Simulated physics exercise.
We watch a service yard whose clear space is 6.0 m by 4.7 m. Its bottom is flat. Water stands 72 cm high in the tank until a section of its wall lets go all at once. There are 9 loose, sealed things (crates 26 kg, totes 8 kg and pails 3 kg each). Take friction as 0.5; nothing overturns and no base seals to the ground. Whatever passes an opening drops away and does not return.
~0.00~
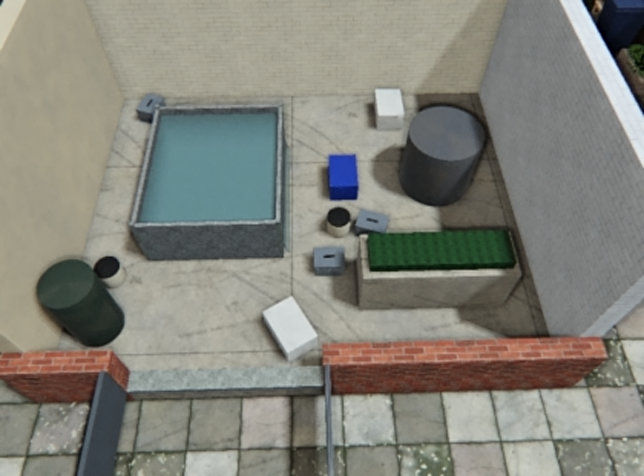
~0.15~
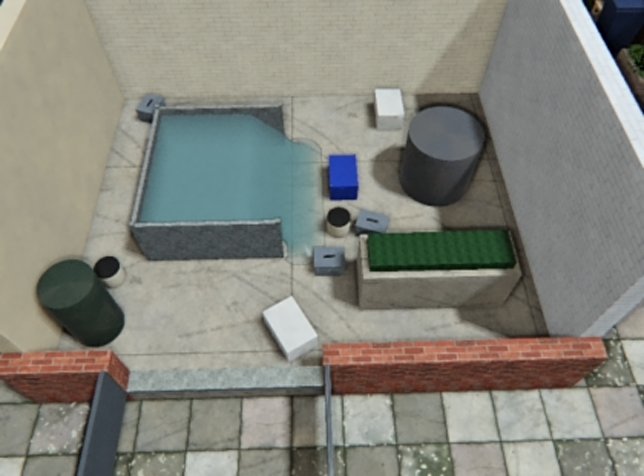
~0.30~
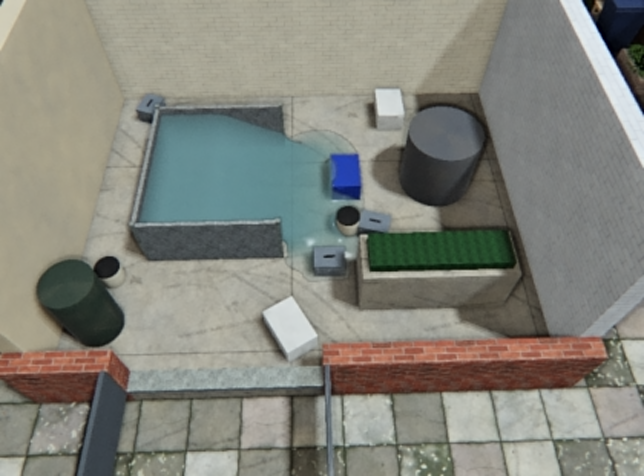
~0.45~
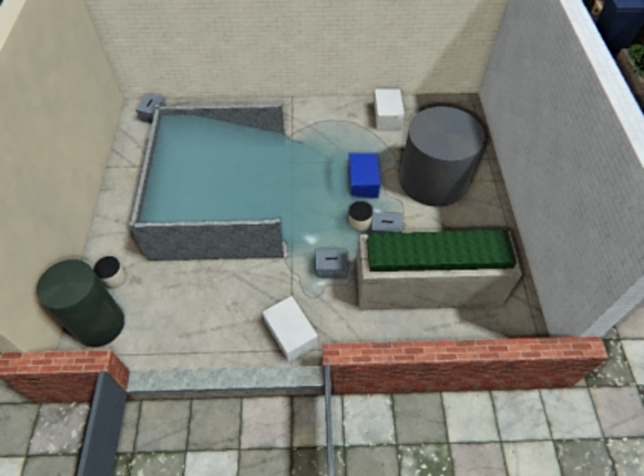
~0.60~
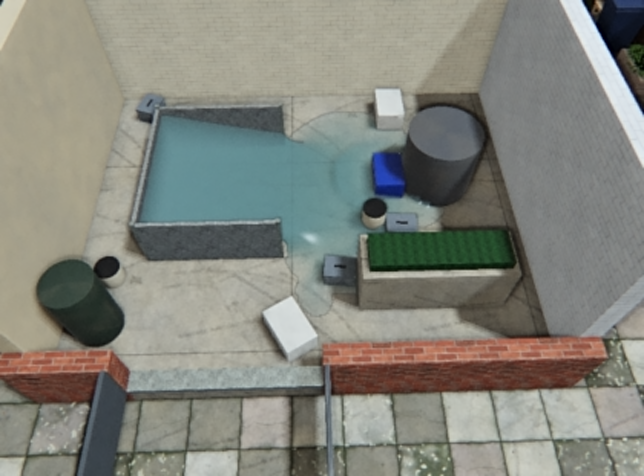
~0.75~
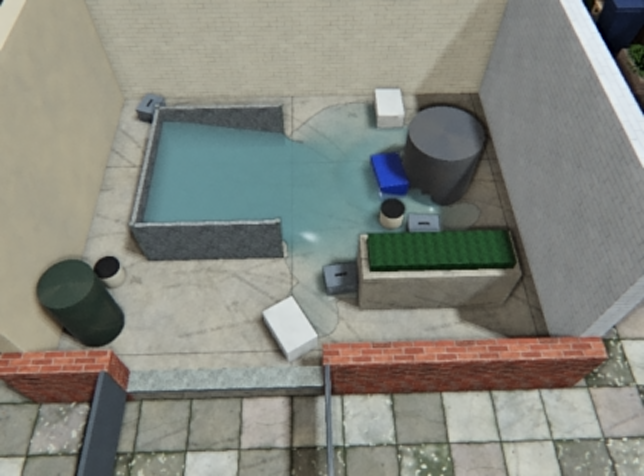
Water spills through the opened right side of a raised grey basin and spreads across the floor, pushing a blue crate, a small pail and two grey totes rightward, the crate turning beside a big grey cylinder. White boxes, a dark green barrel at left and a green-topped block at right stay put. The walled yard, with low brick in front, is seen from a high, still camera.
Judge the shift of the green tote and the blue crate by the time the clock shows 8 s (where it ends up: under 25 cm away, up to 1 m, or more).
Green tote gets carried off, blue crate gets carried off.
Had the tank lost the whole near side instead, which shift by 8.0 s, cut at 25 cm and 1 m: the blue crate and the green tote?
Then the blue crate barely shifts, the green tote holds its place.
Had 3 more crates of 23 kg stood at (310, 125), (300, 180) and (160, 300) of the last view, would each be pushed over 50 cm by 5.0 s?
In turn: Over, more, less.
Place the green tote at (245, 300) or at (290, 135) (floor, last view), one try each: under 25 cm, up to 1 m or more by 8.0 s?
In turn: It travels far; it gets carried off.
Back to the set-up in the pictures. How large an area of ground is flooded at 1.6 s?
Some 15 m2.
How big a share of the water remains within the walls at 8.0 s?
Some 94 per cent remains.
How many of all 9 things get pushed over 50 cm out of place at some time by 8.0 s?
9 of them.
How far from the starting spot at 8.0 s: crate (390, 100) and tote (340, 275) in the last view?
In that order: 250 cm, washed out.
After 1.6 s the green tote is near (484, 132), 0.7 m from its start, afloat; the blue crate is near (392, 163), 0.7 m from its start, afloat; 0 of 9 are out; 4 afloat.
After 3.6 s the green tote is near (415, 93), 0.8 m from its start, afloat; the blue crate is near (484, 215), 2.0 m from its start, afloat; 0 of 9 are out; 5 afloat.
After 5.6 s the green tote is near (353, 105), 1.4 m from its start, afloat; the blue crate is near (522, 262), 2.7 m from its start, afloat; 1 of 9 are out; 6 afloat.
After 8.0 s the green tote is near (254, 121), 2.8 m from its start, afloat; the blue crate is near (522, 319), 3.1 m from its start, aground; 2 of 9 are out; 4 afloat.
